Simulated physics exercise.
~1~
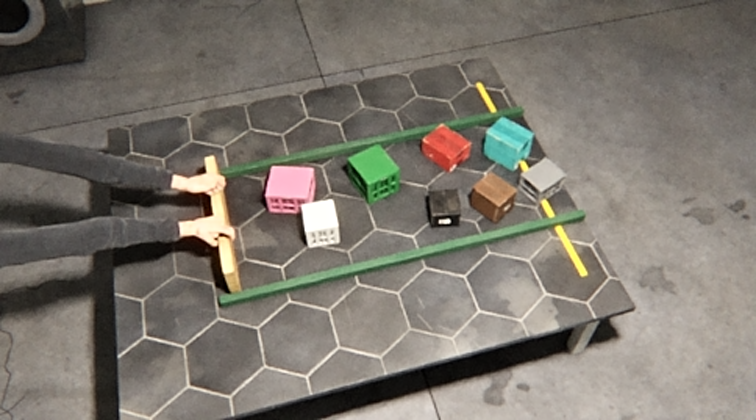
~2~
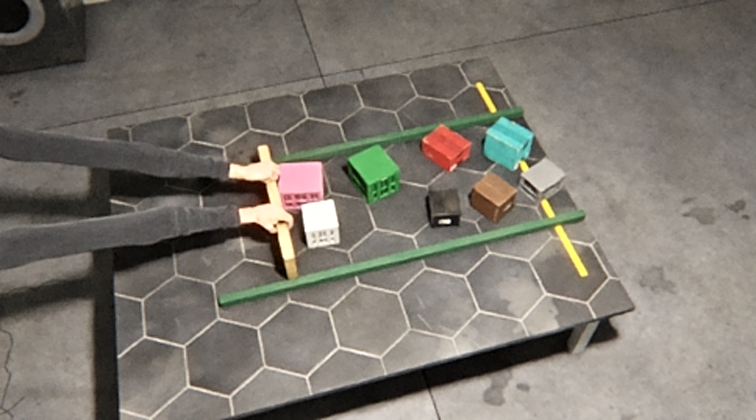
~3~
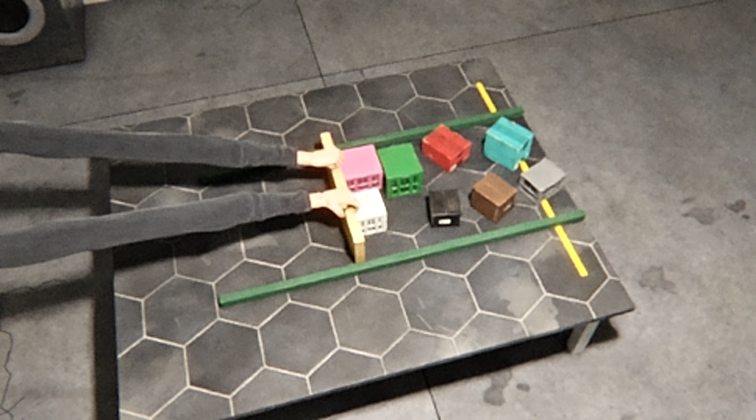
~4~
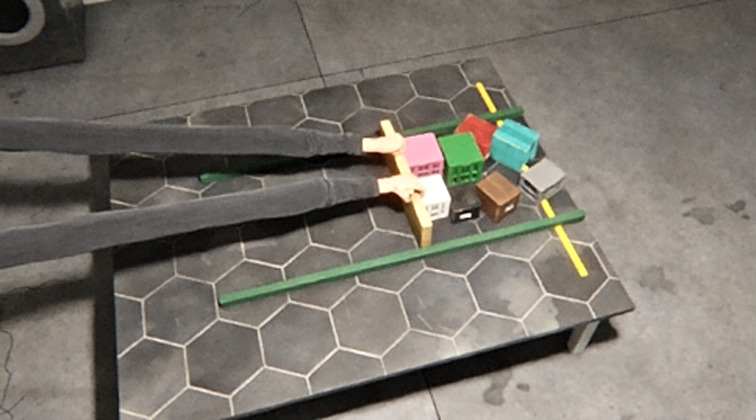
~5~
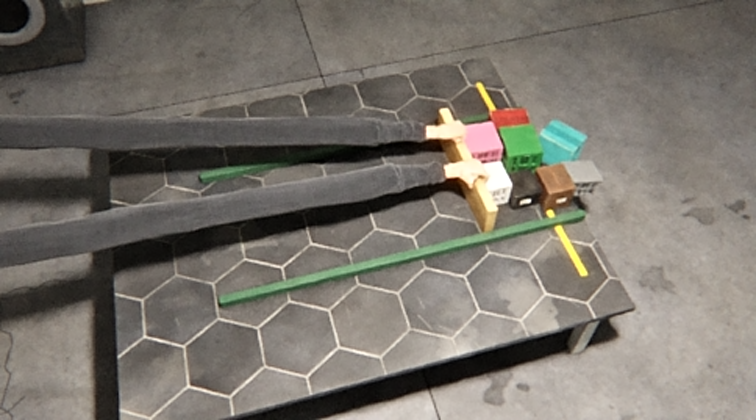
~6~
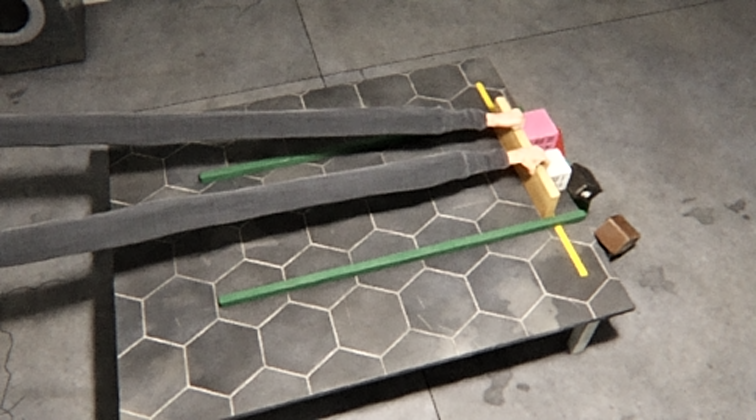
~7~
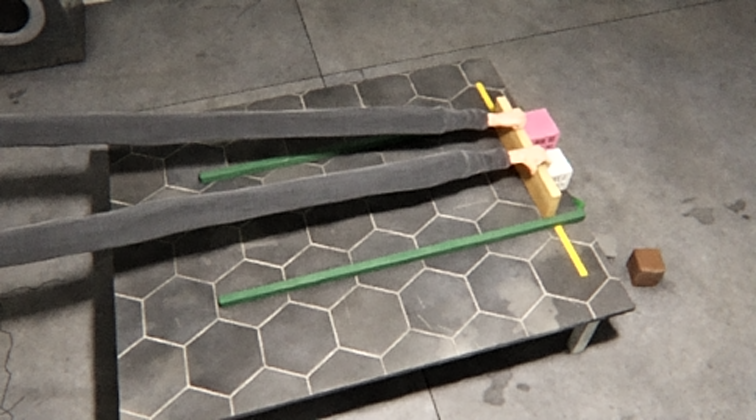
On a tiled loading deck, two hands pushing a plank into coloured boxes, most tumbling off the end, pink and white remaining.
